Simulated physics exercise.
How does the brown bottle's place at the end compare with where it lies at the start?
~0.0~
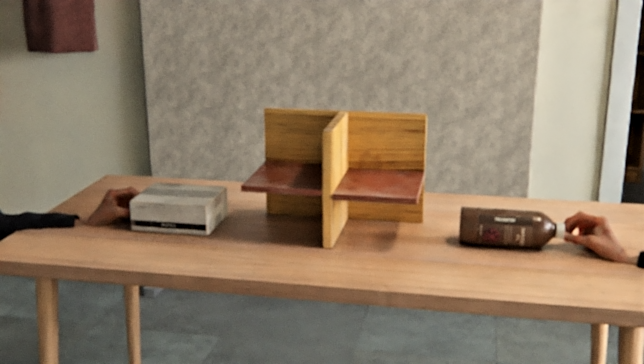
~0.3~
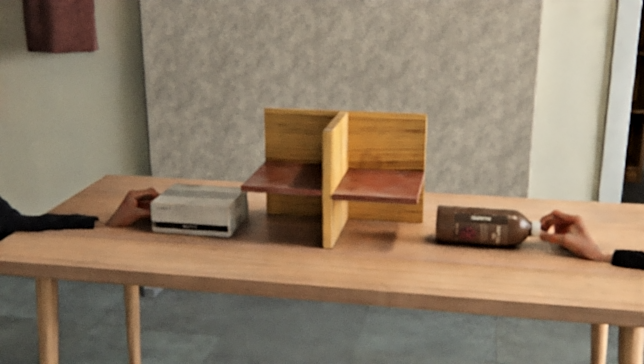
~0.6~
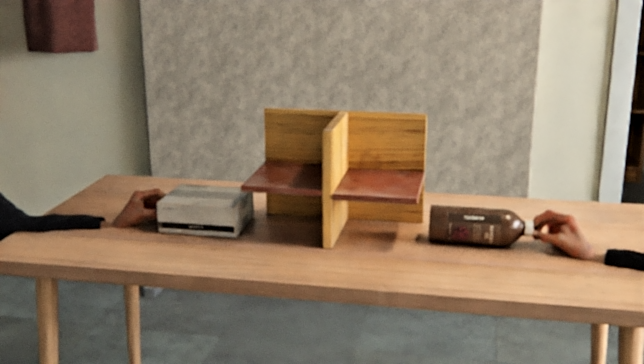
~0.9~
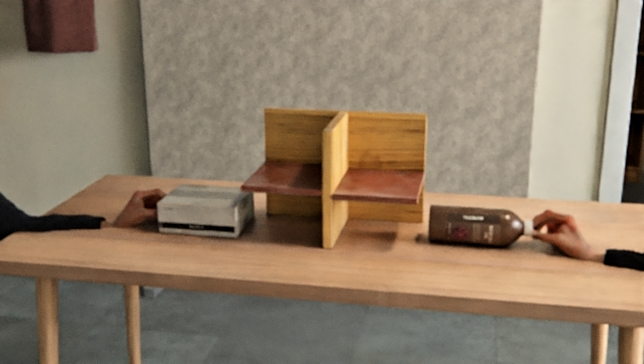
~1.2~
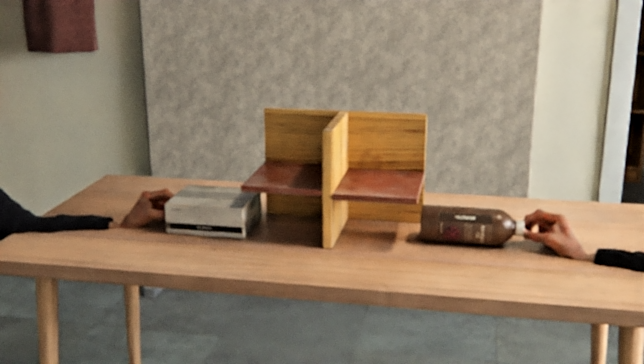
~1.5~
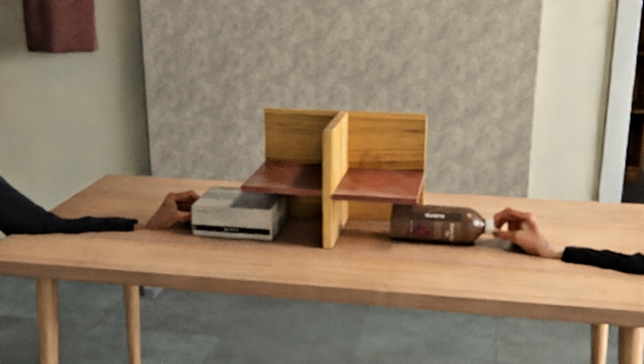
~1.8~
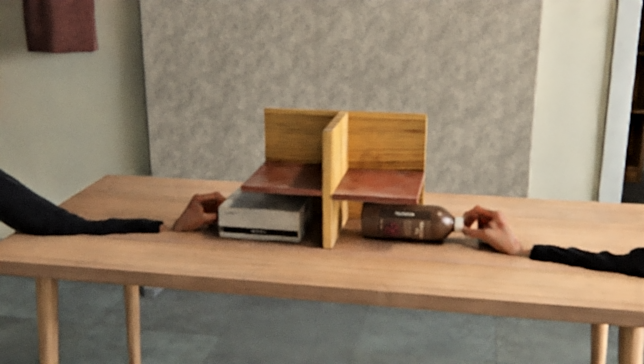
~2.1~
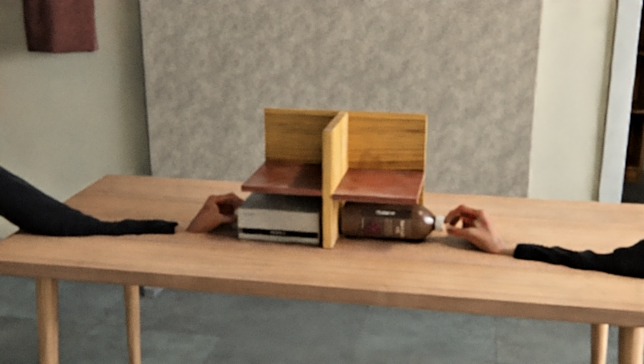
At the start the brown bottle lies out on the table to the right of the rack. By the end it is further left, under the rack's right shelf.
